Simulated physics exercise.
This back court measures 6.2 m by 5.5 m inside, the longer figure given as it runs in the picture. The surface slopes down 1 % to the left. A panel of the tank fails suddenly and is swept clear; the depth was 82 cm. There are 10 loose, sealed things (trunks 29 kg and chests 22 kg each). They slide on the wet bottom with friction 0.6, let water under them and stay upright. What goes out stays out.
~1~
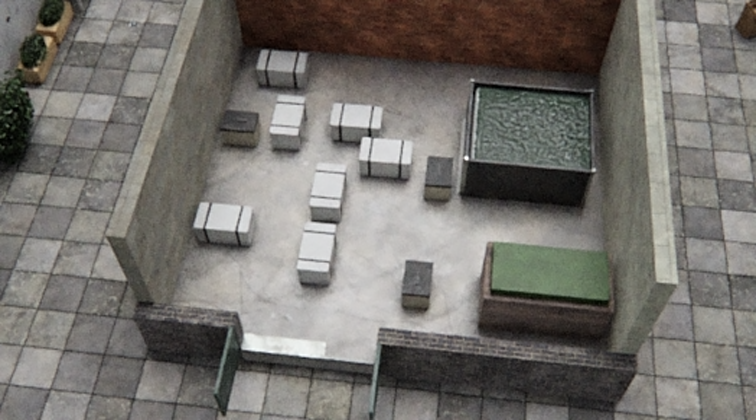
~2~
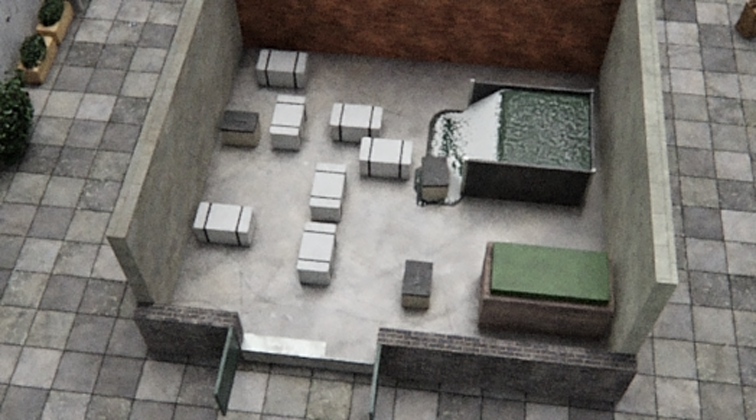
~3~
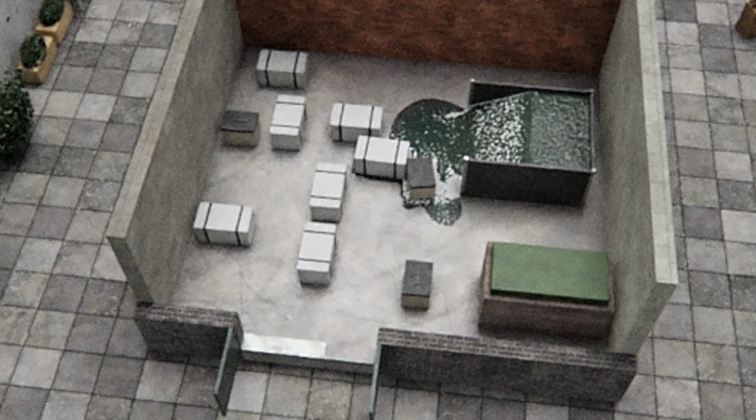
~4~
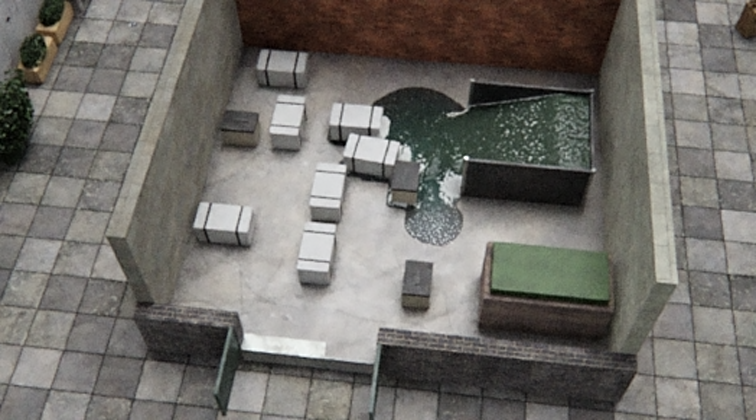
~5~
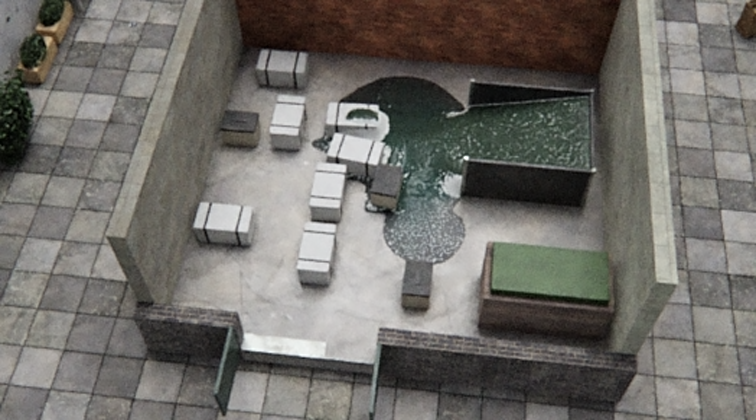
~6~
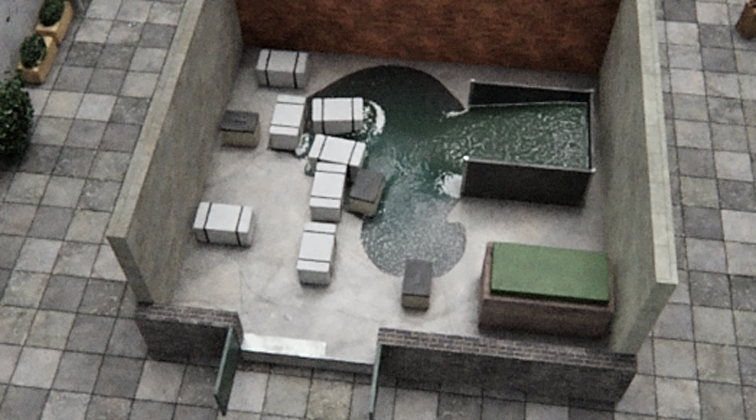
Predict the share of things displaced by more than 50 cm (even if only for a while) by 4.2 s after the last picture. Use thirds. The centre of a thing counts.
It is two thirds or more.
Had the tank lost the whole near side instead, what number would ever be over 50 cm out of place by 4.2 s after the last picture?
In that case 5 of them.
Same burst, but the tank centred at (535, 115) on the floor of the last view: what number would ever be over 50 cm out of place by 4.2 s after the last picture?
Then 8.
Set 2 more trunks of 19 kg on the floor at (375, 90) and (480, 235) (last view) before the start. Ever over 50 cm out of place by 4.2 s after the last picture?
In that order: More, under.
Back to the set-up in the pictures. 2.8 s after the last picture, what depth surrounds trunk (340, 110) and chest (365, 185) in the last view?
Roughly 13 and 10 cm.
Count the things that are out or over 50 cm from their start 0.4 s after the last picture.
By then 3.
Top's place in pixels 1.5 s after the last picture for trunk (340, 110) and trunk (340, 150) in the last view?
Around (285, 56) and (214, 163).
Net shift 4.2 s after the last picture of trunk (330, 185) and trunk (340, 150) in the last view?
In turn: 140 cm, 300 cm.
Then, 0.4 s after the last picture 3 of 10 are over 50 cm from their spots; 0 afloat.
Then, 1.5 s after the last picture 7 of 10 are over 50 cm from their spots; 7 afloat.
Then, 2.8 s after the last picture 7 of 10 are over 50 cm from their spots; 6 afloat.
Then, 4.2 s after the last picture 9 of 10 are over 50 cm from their spots, and 9 have been at some point; 6 afloat.
